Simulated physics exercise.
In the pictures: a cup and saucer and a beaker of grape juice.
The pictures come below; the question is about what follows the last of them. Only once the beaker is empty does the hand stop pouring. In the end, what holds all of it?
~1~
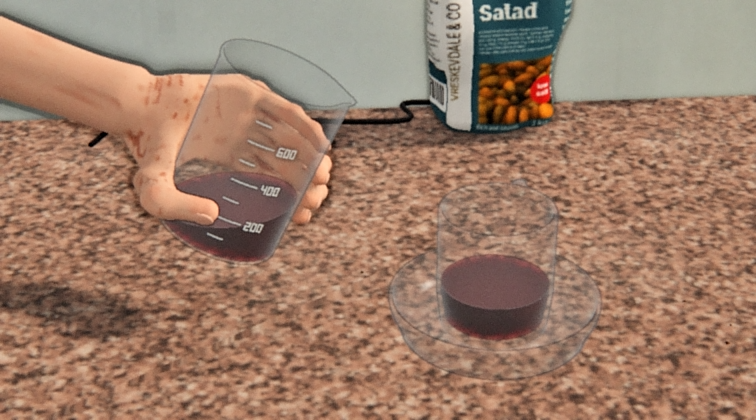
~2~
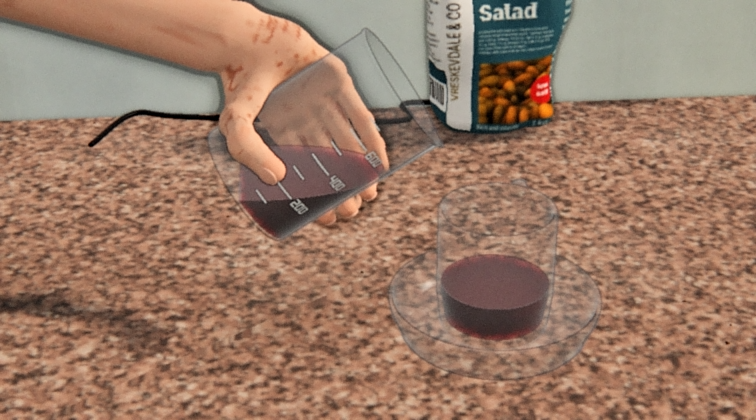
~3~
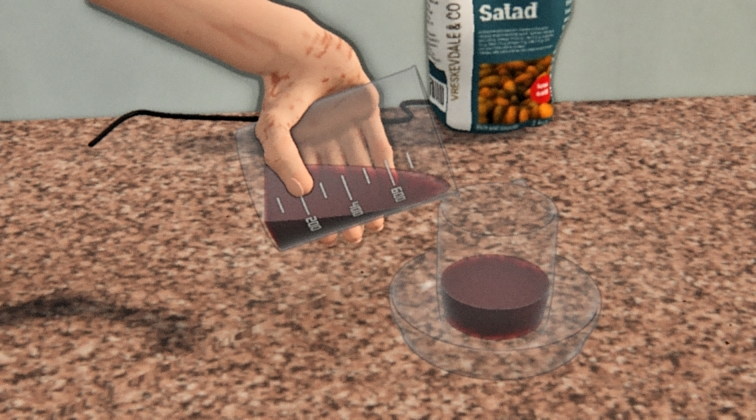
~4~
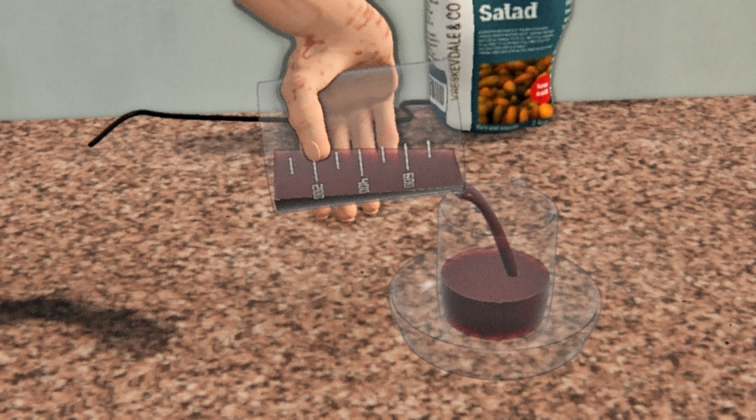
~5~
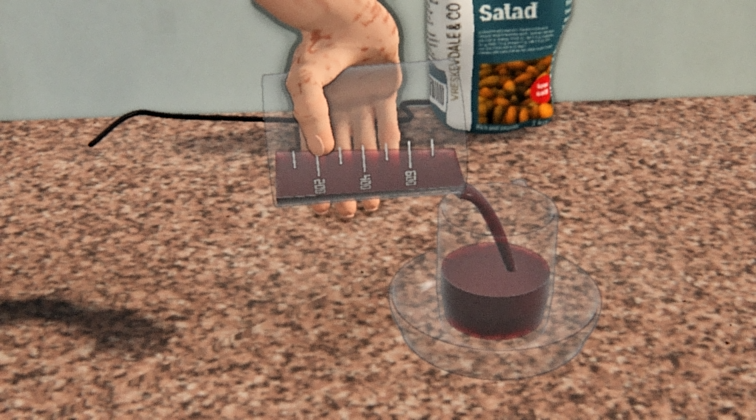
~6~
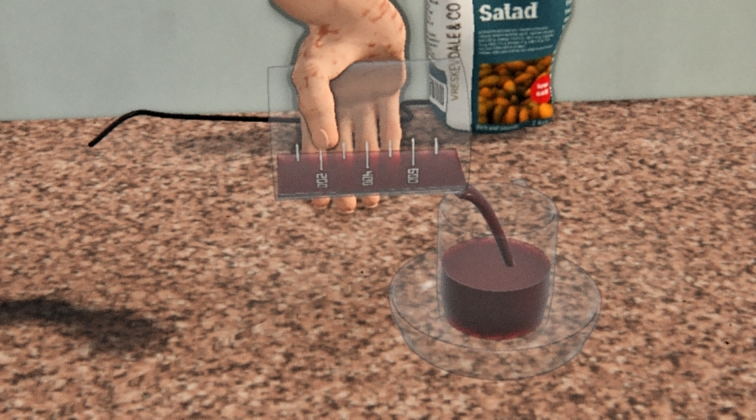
The cup alone holds it.
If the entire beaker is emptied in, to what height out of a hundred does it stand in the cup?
Level in cup: Near 60 per cent.
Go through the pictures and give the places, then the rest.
In the first picture, the beaker is picked up; beaker (250, 150) tipped 25° with all of its load; cup (496, 262) about a third full; saucer (511, 358) dry.
In the second picture, the beaker leans over the cup; beaker (325, 136) tipped 55° with all of its load; cup about a third full, surface at (495, 282).
In the third picture, the beaker leans over the cup; beaker (351, 159) tipped 70° with all of its load; cup (496, 262) about a third full.
In the fourth picture, the grape juice is flowing; beaker (363, 137) tipped 85° with about three quarters of its load; cup about a third full, surface at (495, 276).
In the fifth picture, the grape juice is flowing; beaker (366, 133) tipped 85° with about two thirds of its load; cup (496, 262) about half full.
In the sixth picture, the grape juice is flowing; beaker (369, 129) tipped 90° with about half of its load; cup about half full, surface at (496, 264); saucer (511, 358) dry.
Next, the cup is about half full; the saucer is dry.
After that, the cup is about two thirds full; the saucer is dry.
Finally, the cup is about two thirds full; the saucer is dry.
